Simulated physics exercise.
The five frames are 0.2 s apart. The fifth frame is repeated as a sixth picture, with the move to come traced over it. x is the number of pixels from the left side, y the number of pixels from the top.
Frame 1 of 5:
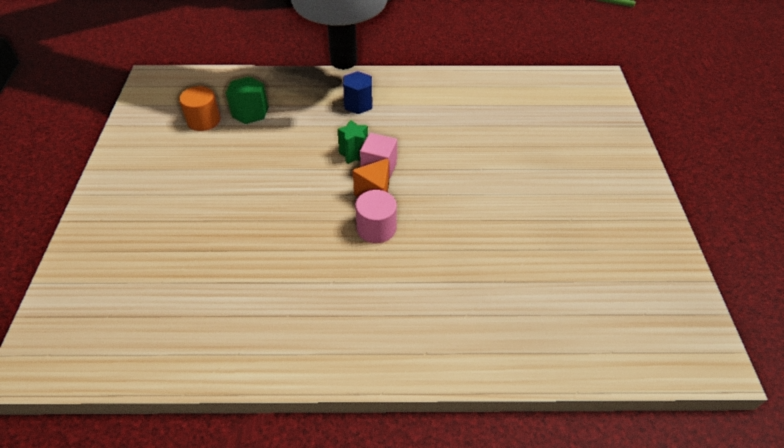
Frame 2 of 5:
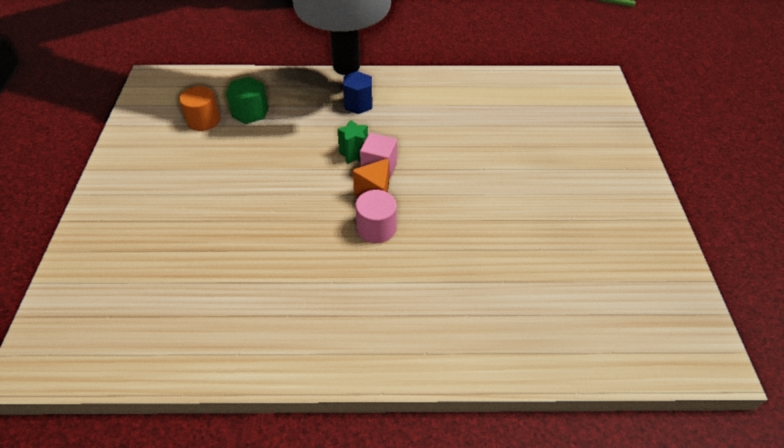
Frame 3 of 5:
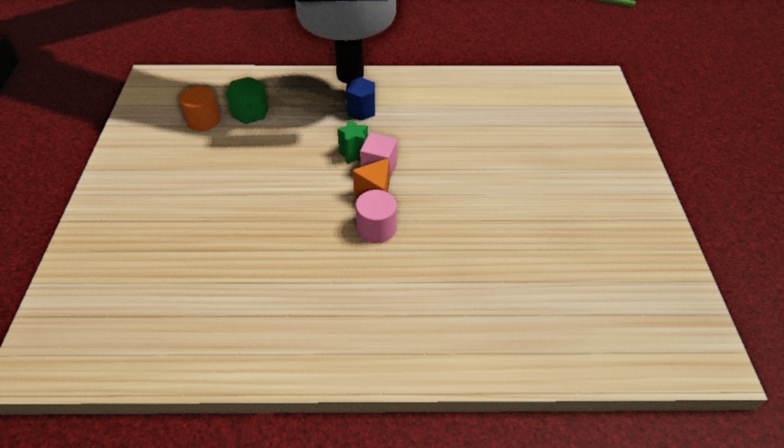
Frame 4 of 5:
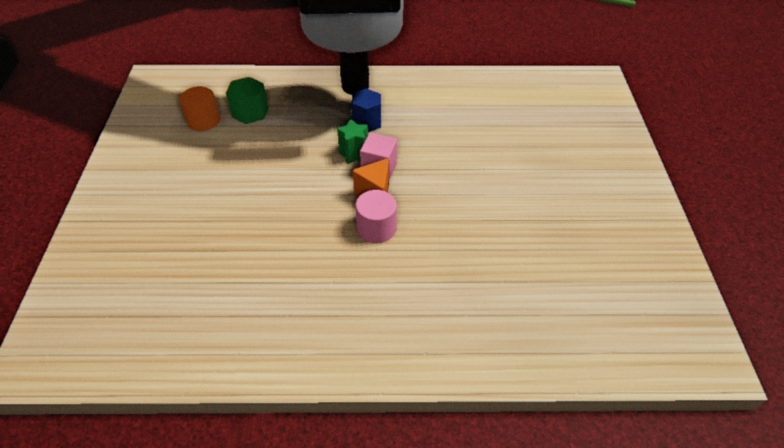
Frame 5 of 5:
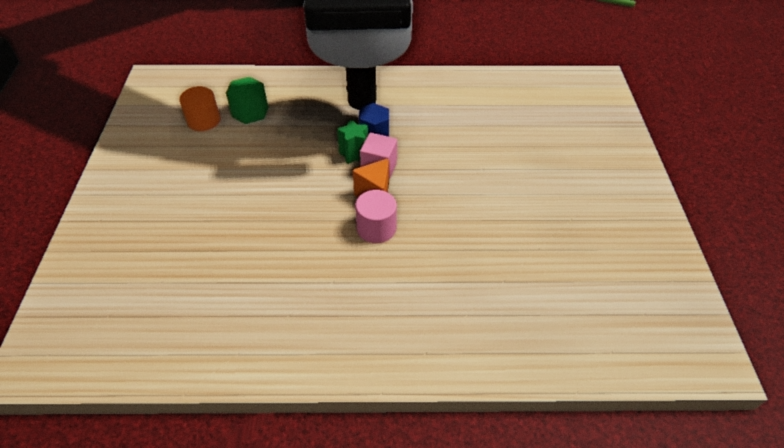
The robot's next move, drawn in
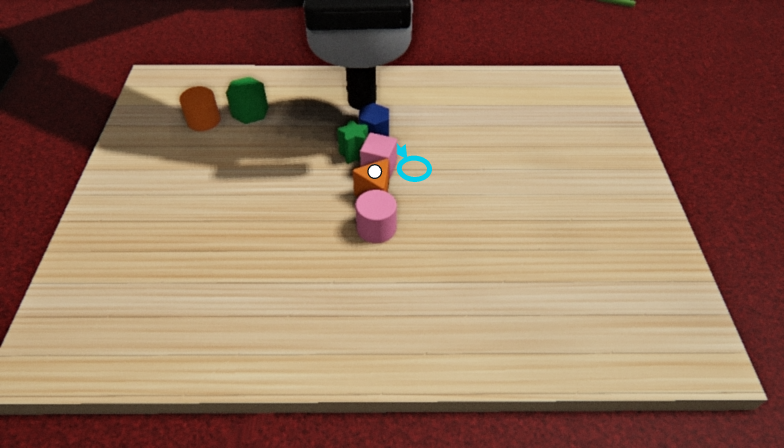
A pale wooden board lies on a dark red surface, seen from above at an angle by a still camera. An orange block and a green block sit at the upper left, while a blue block, a green star, a pink block, an orange triangle and a pink cylinder run down near the middle. A black rod under a grey fixture pushes the blue block down and slightly right, up close to the star and pink block, as shadows shift.
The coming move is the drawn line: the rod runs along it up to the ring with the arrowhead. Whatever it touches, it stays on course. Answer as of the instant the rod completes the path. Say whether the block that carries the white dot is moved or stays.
Moved.
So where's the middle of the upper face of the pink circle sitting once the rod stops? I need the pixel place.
It sits at (367, 225).
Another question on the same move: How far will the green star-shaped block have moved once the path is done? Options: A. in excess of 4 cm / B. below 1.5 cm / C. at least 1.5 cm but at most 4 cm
The correct letter is B.
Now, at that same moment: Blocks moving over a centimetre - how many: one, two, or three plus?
A group of three or more is moved.
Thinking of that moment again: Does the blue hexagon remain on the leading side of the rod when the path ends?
Short answer: Yes.
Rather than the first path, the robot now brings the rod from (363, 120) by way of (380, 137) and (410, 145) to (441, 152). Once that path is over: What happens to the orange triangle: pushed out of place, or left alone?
It is shifted.
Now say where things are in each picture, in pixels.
In the first picture, rod's lower end at (344, 63); green star-shaped block at (353, 129); blue hexagon at (357, 80); orange triangle at (375, 172); pink circle at (376, 204); pink four-sided block at (379, 144).
In the second picture, rod at (346, 68); blocks still.
In the third picture, rod at (350, 77); blue hexagon at (361, 86).
In the fourth picture, rod at (355, 88); blue hexagon at (366, 98).
In the fifth picture, rod at (362, 102); green star-shaped block at (353, 129); blue hexagon at (374, 113); orange triangle at (375, 172); pink circle at (376, 204); pink four-sided block at (379, 144).
Drawn move, from (363, 120) by way of (392, 142) to (414, 169); the dot is on the orange triangle.
On the path given first. Halfway along, rod at (392, 124); green star-shaped block at (352, 132), turned 25° clockwise; blue hexagon at (395, 138), turned 40° clockwise; orange triangle at (379, 178), turned 30° clockwise; pink circle at (372, 211); pink four-sided block at (388, 159).
At the end, rod at (415, 151); green star-shaped block at (352, 132), turned 25° clockwise; blue hexagon at (410, 167), turned 70° clockwise; orange triangle at (364, 199), turned 65° clockwise; pink circle at (367, 225); pink four-sided block at (387, 184), turned 20° clockwise.
